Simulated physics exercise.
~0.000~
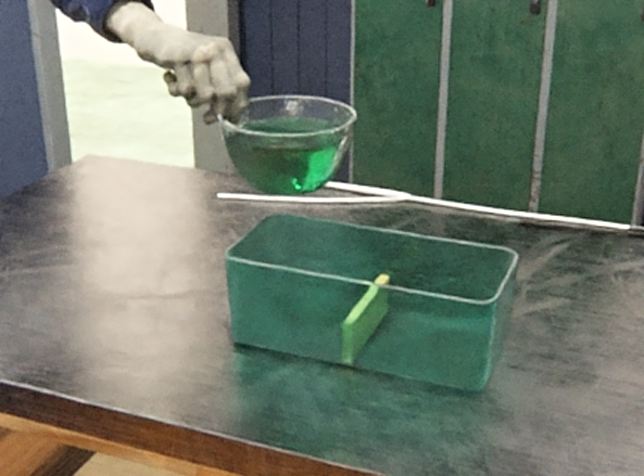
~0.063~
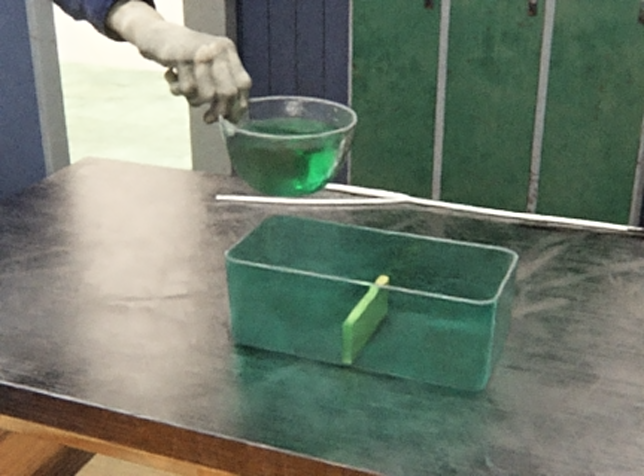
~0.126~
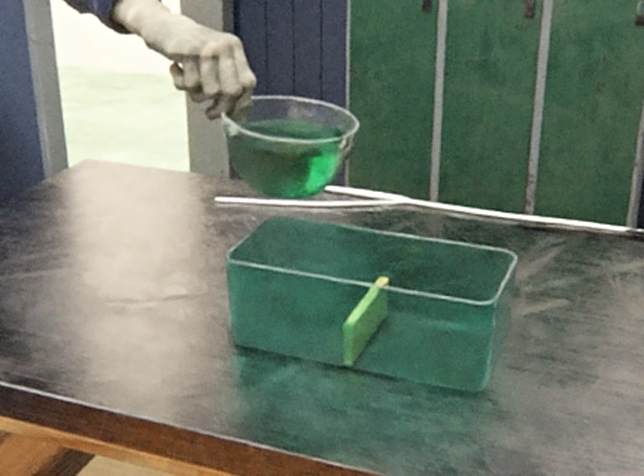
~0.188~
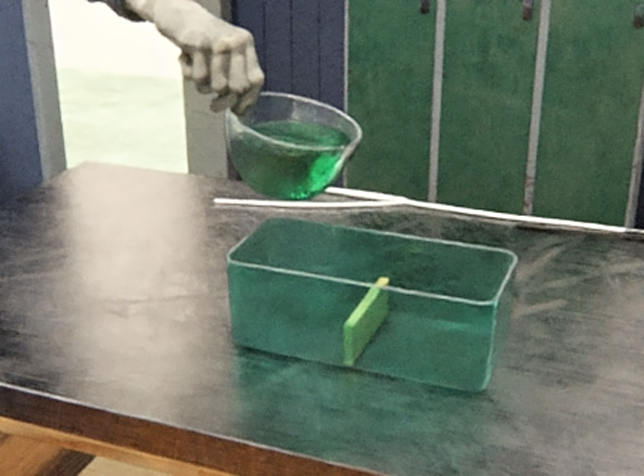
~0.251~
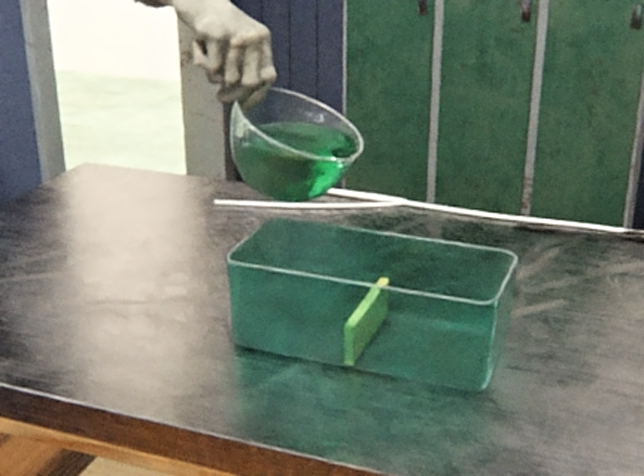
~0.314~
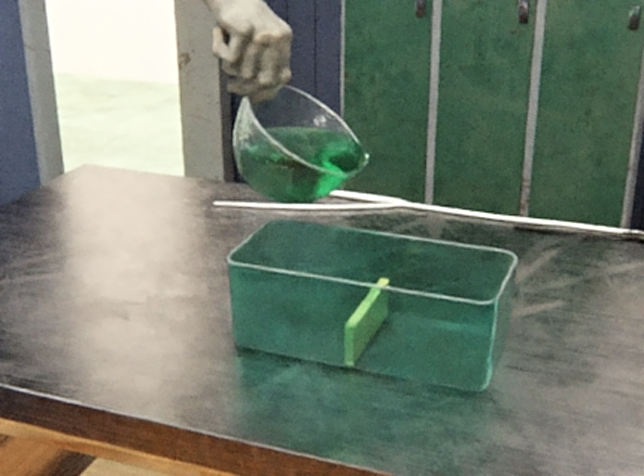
At first, a hand holds a clear round bowl of green-looking water level above a dark table, behind an oblong basin with a short green wall across its floor. The hand then tilts the bowl rightward, slowly and then more steeply, until the water reaches its lowered right rim.
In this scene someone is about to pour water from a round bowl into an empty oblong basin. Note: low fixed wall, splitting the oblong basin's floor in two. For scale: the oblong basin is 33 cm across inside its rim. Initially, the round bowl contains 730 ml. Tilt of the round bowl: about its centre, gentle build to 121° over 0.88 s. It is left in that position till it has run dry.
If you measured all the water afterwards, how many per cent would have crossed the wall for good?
Around 66 per cent would have crossed.
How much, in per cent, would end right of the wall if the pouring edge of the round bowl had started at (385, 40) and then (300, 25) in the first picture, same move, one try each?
Result: 90 per cent, then 30 per cent.
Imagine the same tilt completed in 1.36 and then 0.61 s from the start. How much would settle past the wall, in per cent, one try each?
In order, 80 and 50 per cent.
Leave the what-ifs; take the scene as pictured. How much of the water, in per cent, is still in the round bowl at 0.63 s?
I reckon about 16 in a hundred is still held.
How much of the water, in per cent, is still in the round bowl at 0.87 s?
Close to 0 percent of the whole amount.
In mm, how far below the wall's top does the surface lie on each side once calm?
Left roughly 40 mm; right roughly 30 mm.
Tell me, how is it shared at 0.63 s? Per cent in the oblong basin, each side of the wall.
About 6 left, 54 right.
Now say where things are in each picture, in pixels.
In the first picture, it leans 0°; its right rim is at (351, 124); the water meets the walls at (234, 126) and (348, 140); the oblong basin's rim runs from (247, 235) to (507, 278); the wall's top is at (367, 299).
In the second picture, it leans 2°; its right rim is at (352, 127); the water meets the walls at (235, 127) and (348, 143).
In the third picture, it leans 6°; its right rim is at (354, 134); the water meets the walls at (236, 128) and (349, 145).
In the fourth picture, it leans 13°; its right rim is at (356, 143); the water meets the walls at (239, 128) and (353, 148).
In the fifth picture, it leans 23°; its right rim is at (358, 156); the water meets the walls at (242, 132) and (358, 151).
In the sixth picture, it leans 34°; its right rim is at (357, 170); the water meets the walls at (244, 135) and (357, 159); 3 per cent is over the edge.
Then, 0.63 s in, the tilt is 99° and 15 per cent is still to pour, 6 is left of the wall and 54 right of it.
Then, 0.87 s in, the tilt is 121° and 0 per cent is still to pour, 33 is left of the wall and 66 right of it.
Then, 1.11 s in, the tilt is 121° and 0 per cent is still to pour, 33 is left of the wall and 66 right of it.
Then, 1.38 s in, the tilt is 121° and 0 per cent is still to pour, 33 is left of the wall and 66 right of it.
Finally, 33 per cent lies left of the wall, 66 right of it and 1 outside.
